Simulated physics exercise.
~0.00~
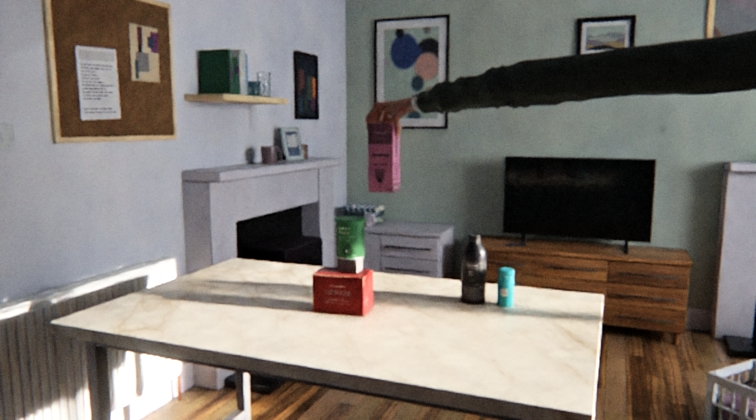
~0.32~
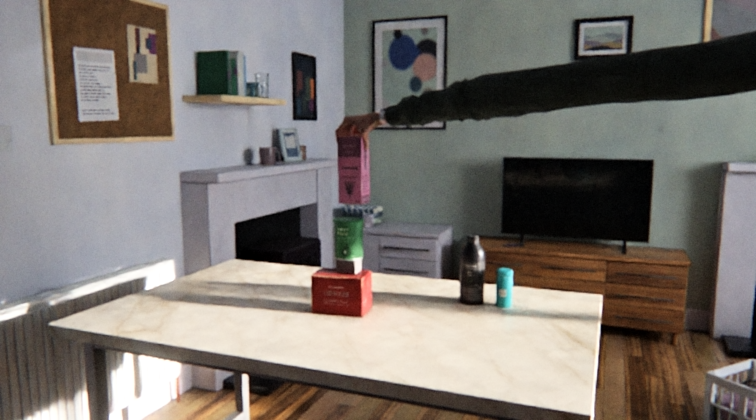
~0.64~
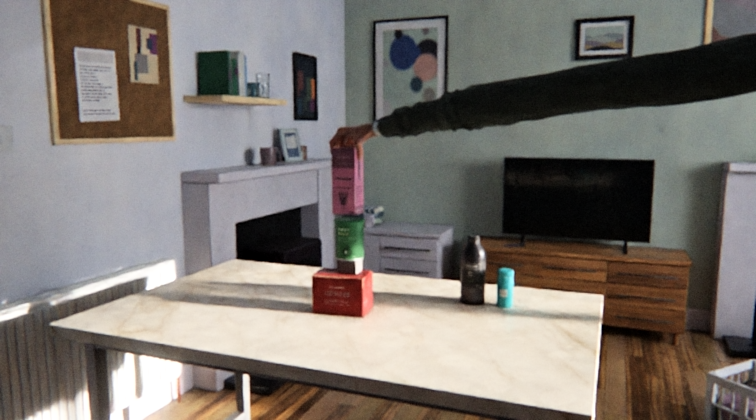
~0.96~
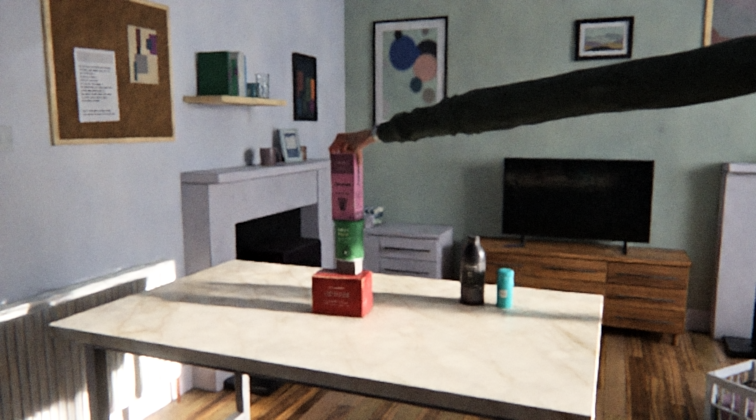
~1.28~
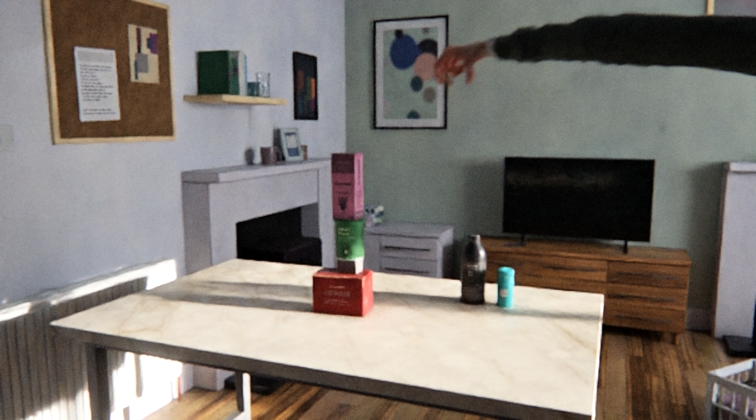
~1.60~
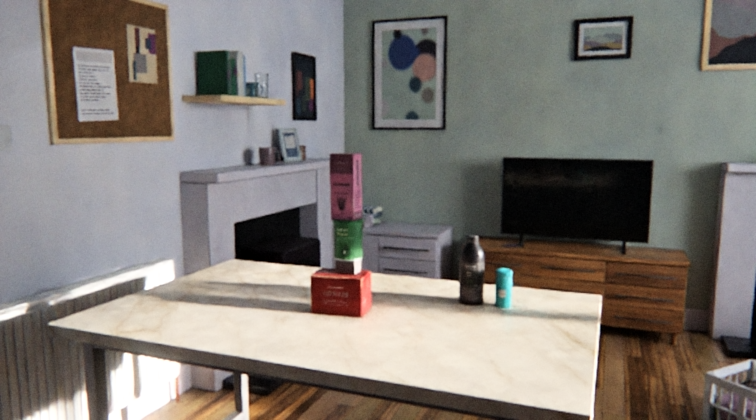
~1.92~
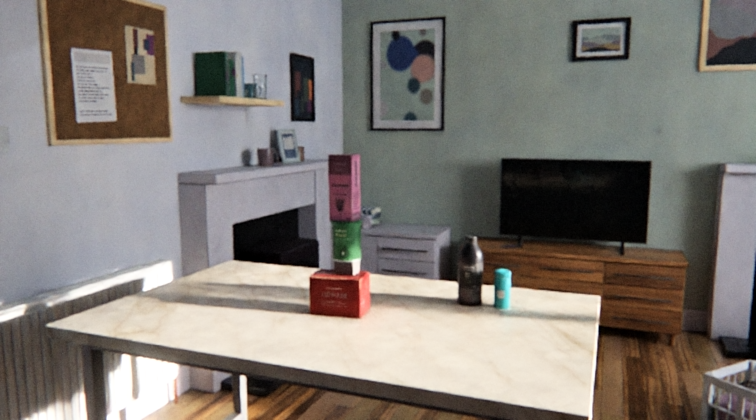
A living room with a pale marble-topped table is seen from across the table by a slightly swaying camera, with a fireplace and corkboard at left and a television on a wooden cabinet behind at right. On the table, a red box supports a small grey block and a green tin, while a black bottle and a turquoise shaker stand to the right. A dark-sleeved arm reaches in from the right, carrying a pink carton leftward, and lowers it upright onto the green tin. The hand lets go and withdraws to the right. The stack stays standing, with the carton on top.
